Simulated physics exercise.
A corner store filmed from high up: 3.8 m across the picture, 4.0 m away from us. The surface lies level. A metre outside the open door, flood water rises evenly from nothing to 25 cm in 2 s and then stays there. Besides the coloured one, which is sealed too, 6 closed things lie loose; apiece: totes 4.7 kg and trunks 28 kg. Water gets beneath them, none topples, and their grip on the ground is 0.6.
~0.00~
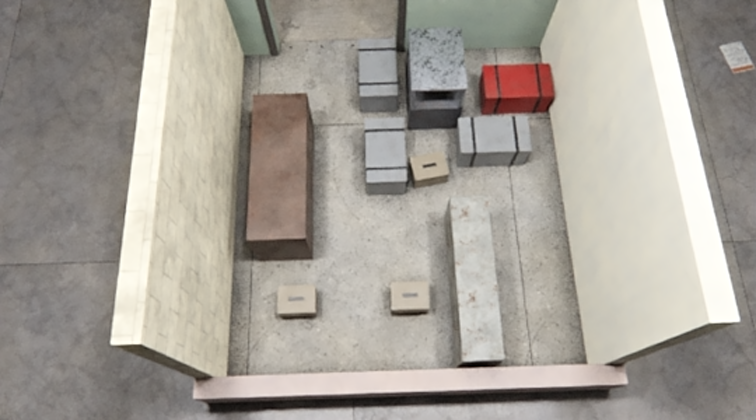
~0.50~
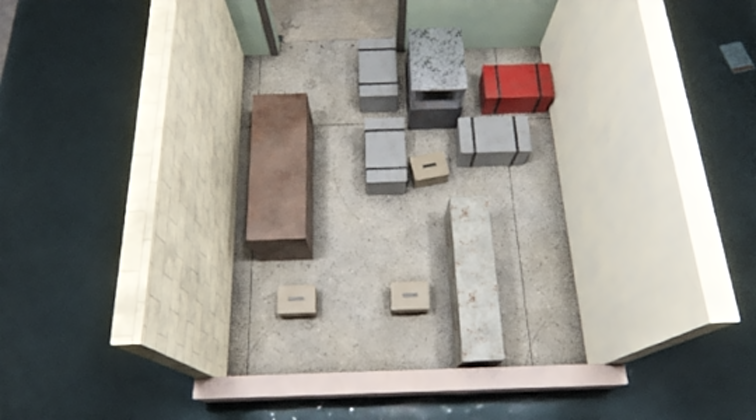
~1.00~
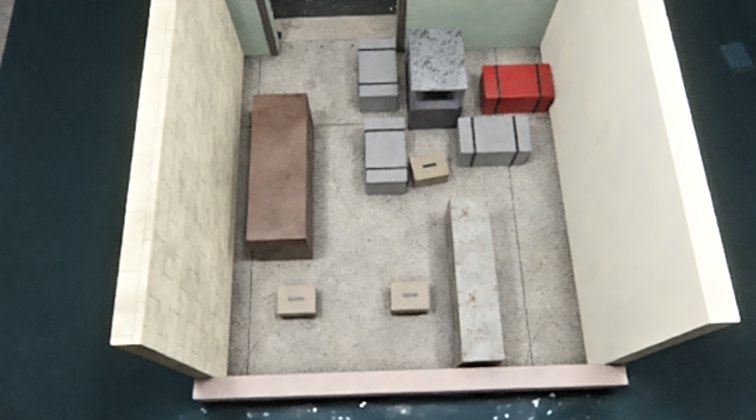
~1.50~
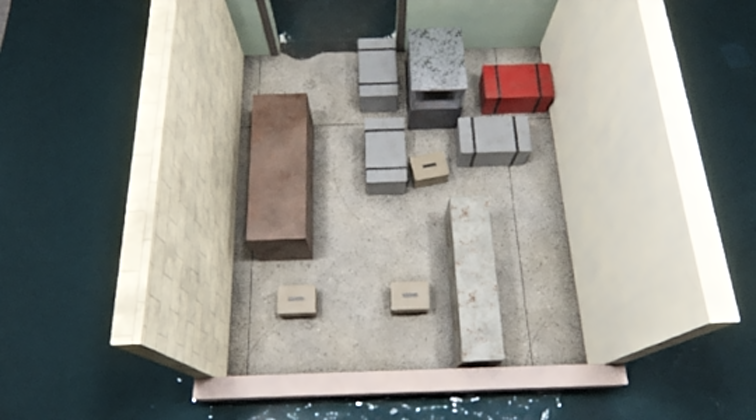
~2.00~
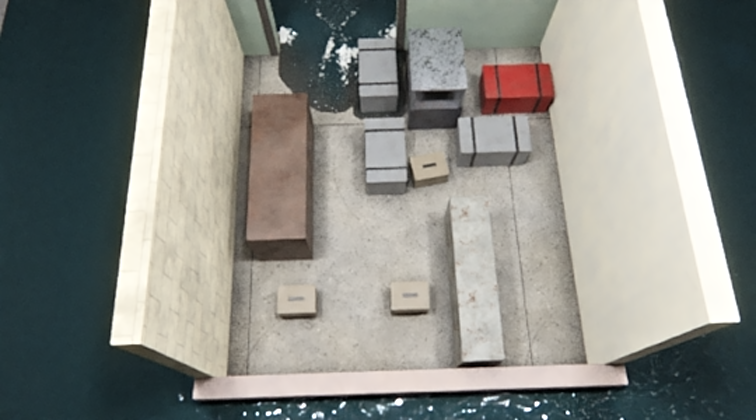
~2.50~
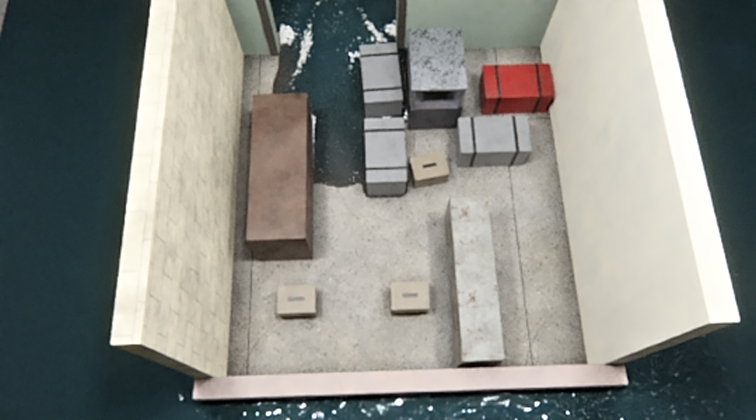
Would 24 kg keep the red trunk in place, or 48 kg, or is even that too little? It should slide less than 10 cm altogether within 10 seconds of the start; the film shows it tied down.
I expect that only the higher weight holds it.
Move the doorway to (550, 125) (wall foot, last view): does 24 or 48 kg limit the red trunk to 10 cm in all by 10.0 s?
Then neither weight holds it.
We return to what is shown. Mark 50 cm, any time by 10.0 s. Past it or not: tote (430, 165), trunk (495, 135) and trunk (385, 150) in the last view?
In that order: Over, short of it, past it.
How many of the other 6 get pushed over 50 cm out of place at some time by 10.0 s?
5 of them.
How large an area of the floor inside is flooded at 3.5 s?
About 6.0 m2.
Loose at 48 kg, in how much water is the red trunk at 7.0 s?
Roughly 5 cm.
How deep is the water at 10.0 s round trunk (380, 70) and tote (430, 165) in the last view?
Roughly 24 and 11 cm.
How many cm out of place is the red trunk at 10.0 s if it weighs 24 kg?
About 30 cm.
After 3.5 s the red trunk would be 0 cm from its start with 24 kg and 0 cm from its start with 48 kg; 1 cm of water round it then.
After 4.5 s the red trunk would be 0 cm from its start with 24 kg and 0 cm from its start with 48 kg; 3 cm of water round it then.
After 7.0 s the red trunk would be 0 cm from its start with 24 kg and 0 cm from its start with 48 kg; 5 cm of water round it then.
After 10.0 s the red trunk would be 26 cm from its start with 24 kg and 0 cm from its start with 48 kg; 10 cm of water round it then.
